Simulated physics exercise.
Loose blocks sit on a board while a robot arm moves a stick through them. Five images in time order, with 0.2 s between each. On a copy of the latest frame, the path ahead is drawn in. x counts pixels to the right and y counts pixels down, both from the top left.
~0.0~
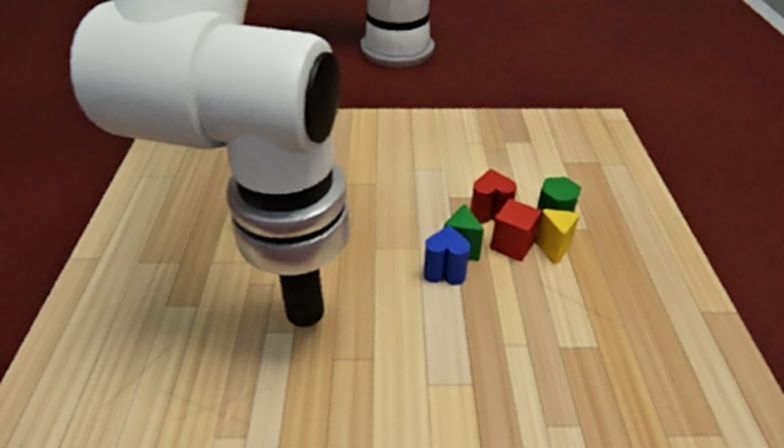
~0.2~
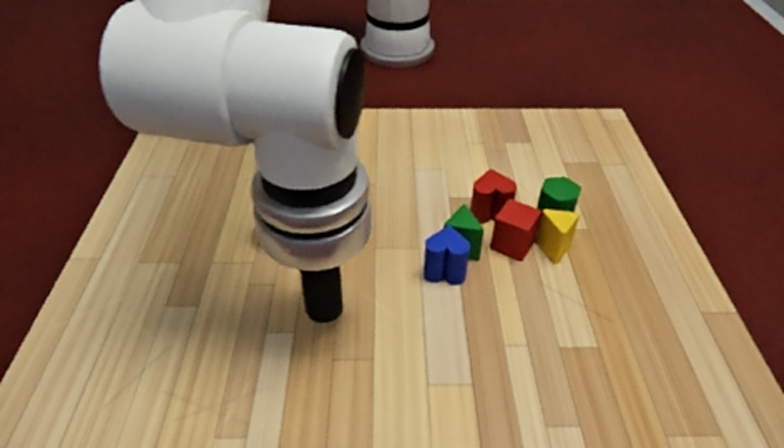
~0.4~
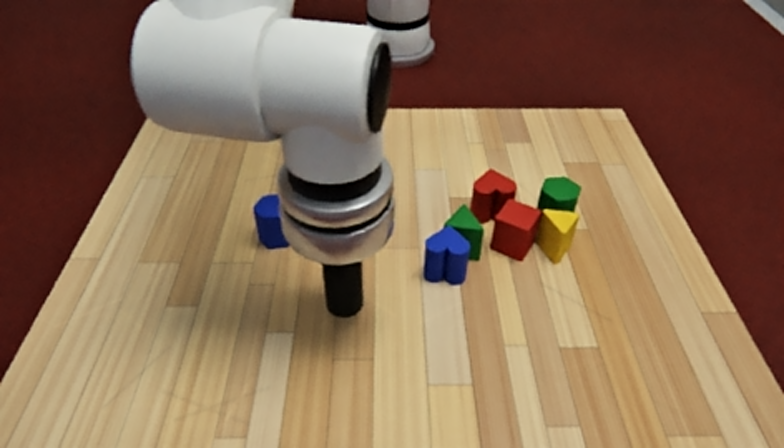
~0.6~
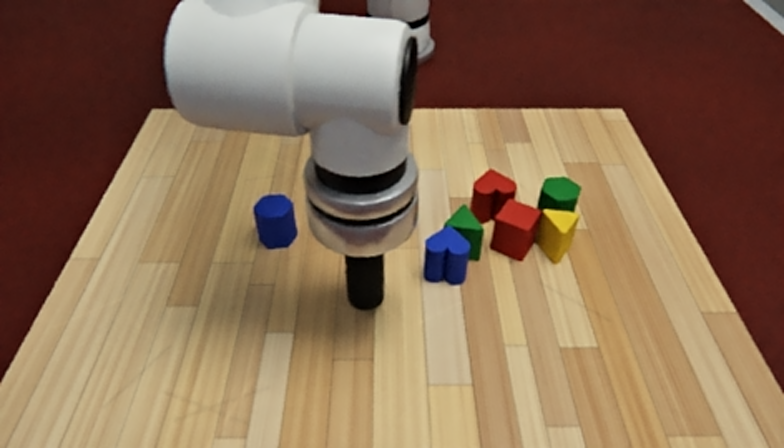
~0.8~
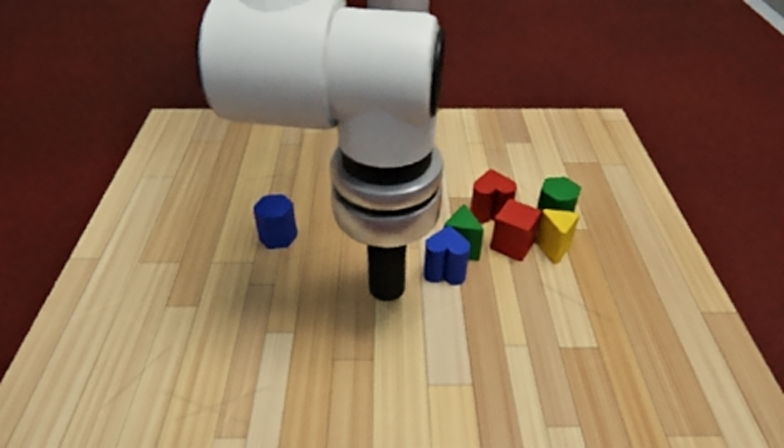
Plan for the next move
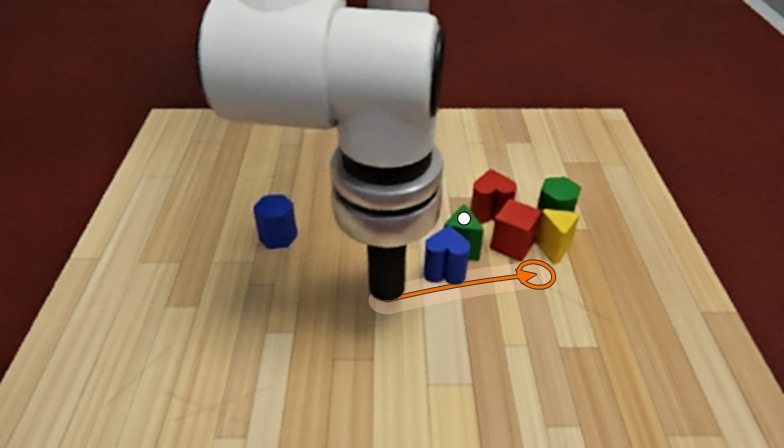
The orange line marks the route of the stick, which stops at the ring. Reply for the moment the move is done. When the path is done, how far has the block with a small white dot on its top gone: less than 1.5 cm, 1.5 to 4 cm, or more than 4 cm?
It slides somewhere between 1.5 and 4 cm.
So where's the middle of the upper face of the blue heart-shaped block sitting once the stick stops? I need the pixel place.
The blue heart-shaped block ends near (486, 221).
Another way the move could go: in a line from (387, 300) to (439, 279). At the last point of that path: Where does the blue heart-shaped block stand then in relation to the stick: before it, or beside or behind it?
Still in front.
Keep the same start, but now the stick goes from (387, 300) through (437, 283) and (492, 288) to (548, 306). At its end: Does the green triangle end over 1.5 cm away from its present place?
That would be a yes.
The drawn path runs from (387, 300) over (462, 285) to (536, 274); the dot is on the green triangle.
What follows on the original path. One third of the way, stick at (439, 277); blue heart-shaped block at (459, 233), turned 20° anticlockwise; green triangle at (467, 214), turned 20° clockwise.
Two thirds of the way, stick at (489, 268); blue heart-shaped block at (485, 221), turned 75° anticlockwise; green triangle at (472, 202), turned 20° anticlockwise; red four-sided block at (520, 209), turned 20° clockwise.
At the end, stick at (539, 262); blue heart-shaped block at (486, 221), turned 80° anticlockwise; green triangle at (472, 202), turned 25° anticlockwise; red four-sided block at (520, 209), turned 20° clockwise; green hexagon not moved; yellow triangle not moved.
